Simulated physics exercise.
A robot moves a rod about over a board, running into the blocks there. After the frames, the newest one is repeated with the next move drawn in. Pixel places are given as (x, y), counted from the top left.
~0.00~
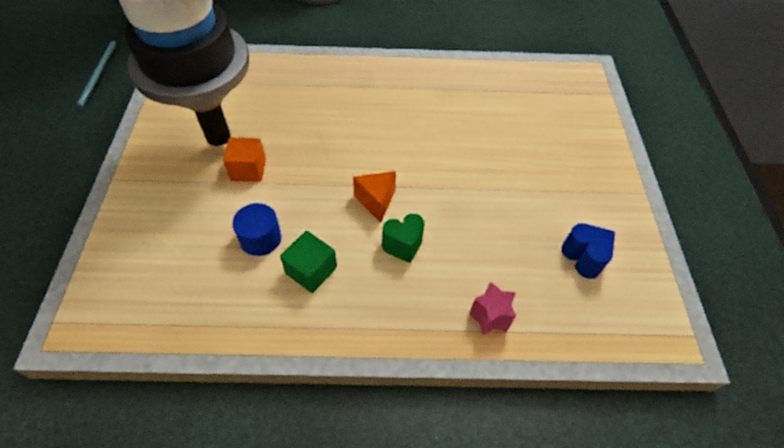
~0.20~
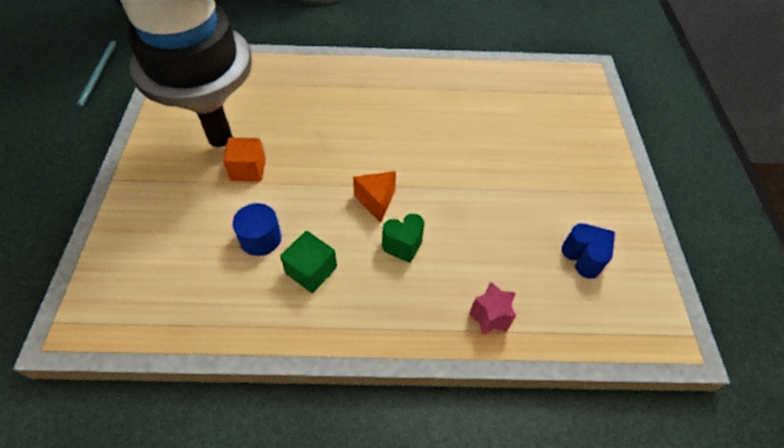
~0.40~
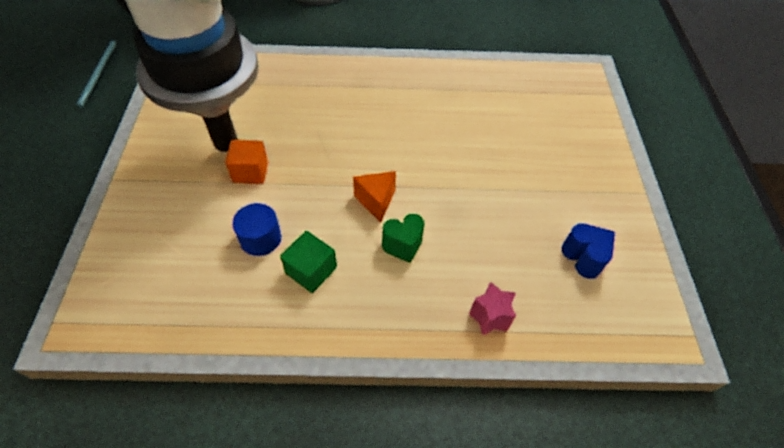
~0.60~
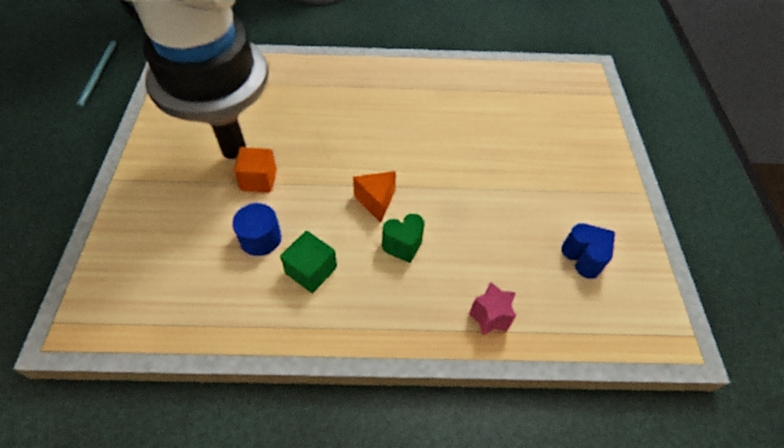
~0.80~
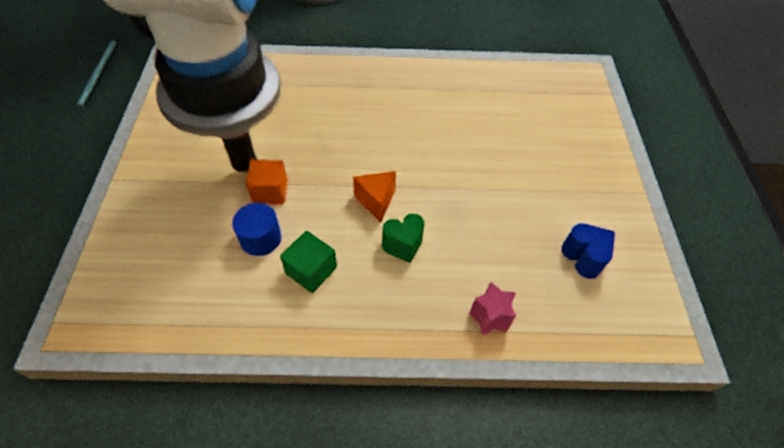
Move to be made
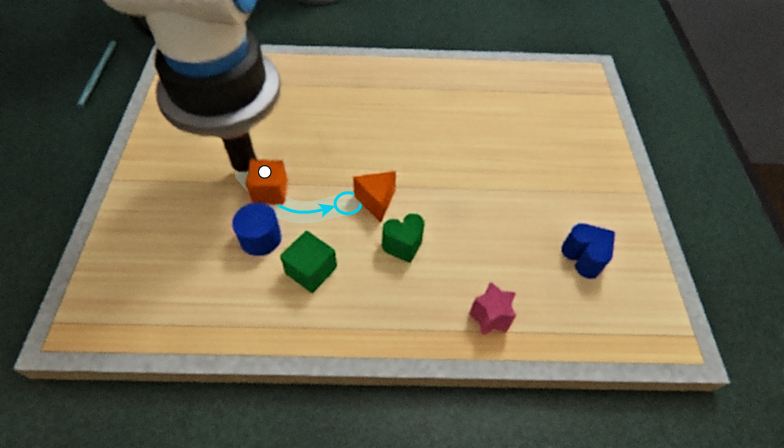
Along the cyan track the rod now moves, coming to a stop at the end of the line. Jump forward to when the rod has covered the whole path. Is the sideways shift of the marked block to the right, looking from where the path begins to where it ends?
Short answer: Yes.
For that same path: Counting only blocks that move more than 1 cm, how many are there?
It shifts a single block.
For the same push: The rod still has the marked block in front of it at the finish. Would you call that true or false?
The statement is incorrect.
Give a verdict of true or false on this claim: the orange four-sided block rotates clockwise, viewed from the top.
Answer: True.
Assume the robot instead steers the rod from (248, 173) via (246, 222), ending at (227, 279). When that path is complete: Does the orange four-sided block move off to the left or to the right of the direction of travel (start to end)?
Heads left.
Path on the board, from (248, 173) through (271, 198) and (307, 212) to (348, 203); the dot is on the orange four-sided block.
The first path, step by step. One third of the way, rod at (269, 189); orange four-sided block at (294, 197).
Two thirds of the way, rod at (305, 202); orange four-sided block at (325, 216), turned 20° clockwise.
At the end, rod at (347, 193); orange four-sided block at (335, 217), turned 55° clockwise; orange three-sided block in place.
